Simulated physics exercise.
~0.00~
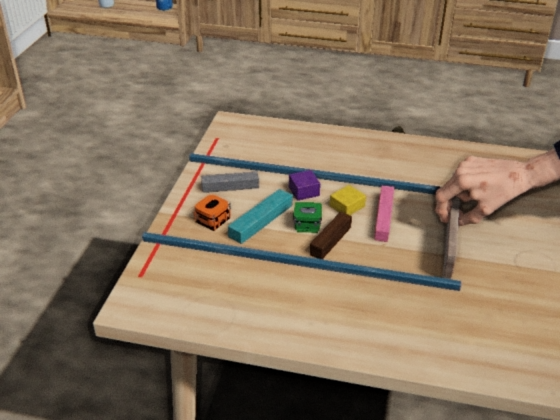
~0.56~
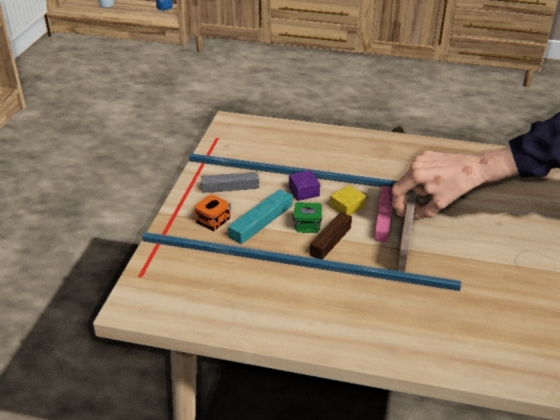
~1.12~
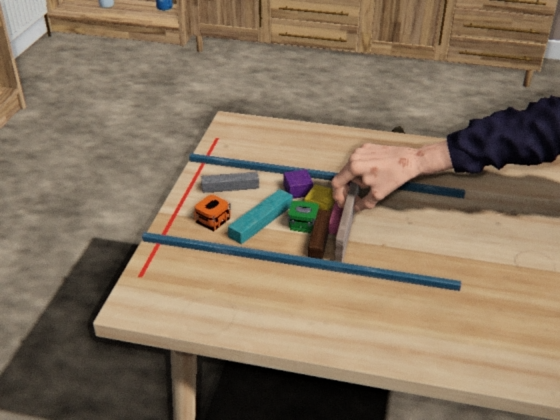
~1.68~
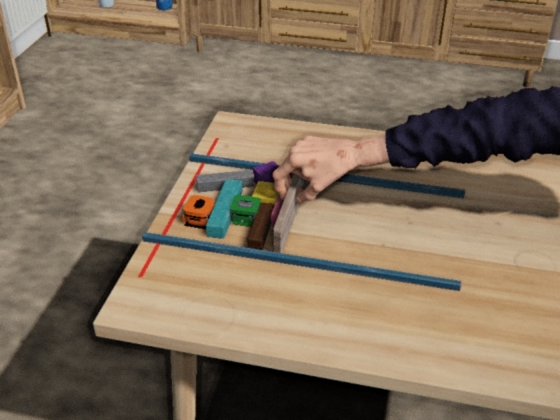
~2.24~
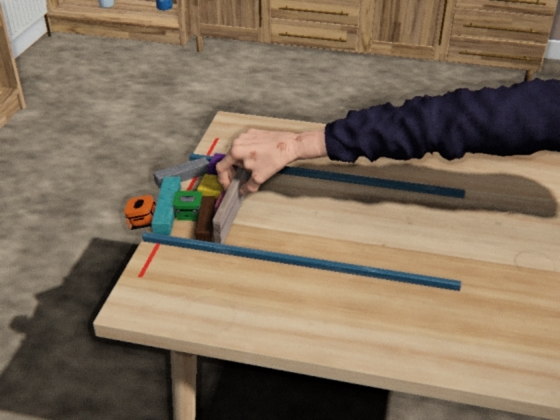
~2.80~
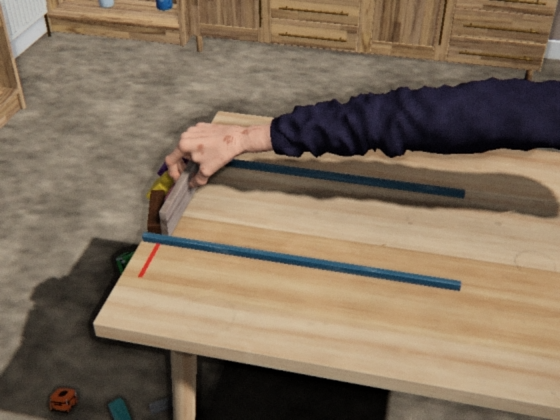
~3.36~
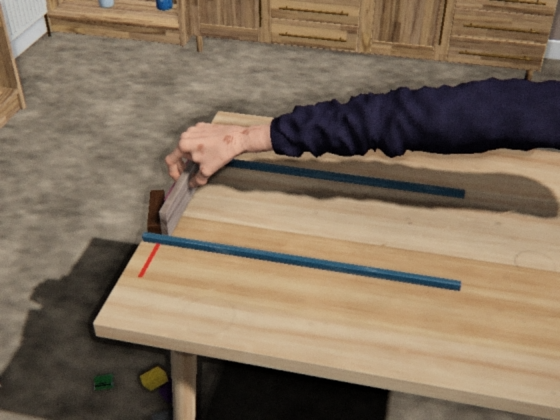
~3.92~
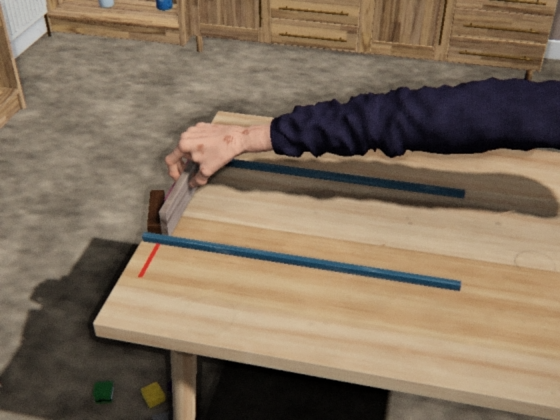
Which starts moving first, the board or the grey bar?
The board starts moving first, pushed left by the hand. The grey bar stays where it is until later, when the bunched pieces are driven toward the table's left end.
Board pushed left by a hand between blue rails, sweeping most coloured pieces off the table and stopping behind a brown one.
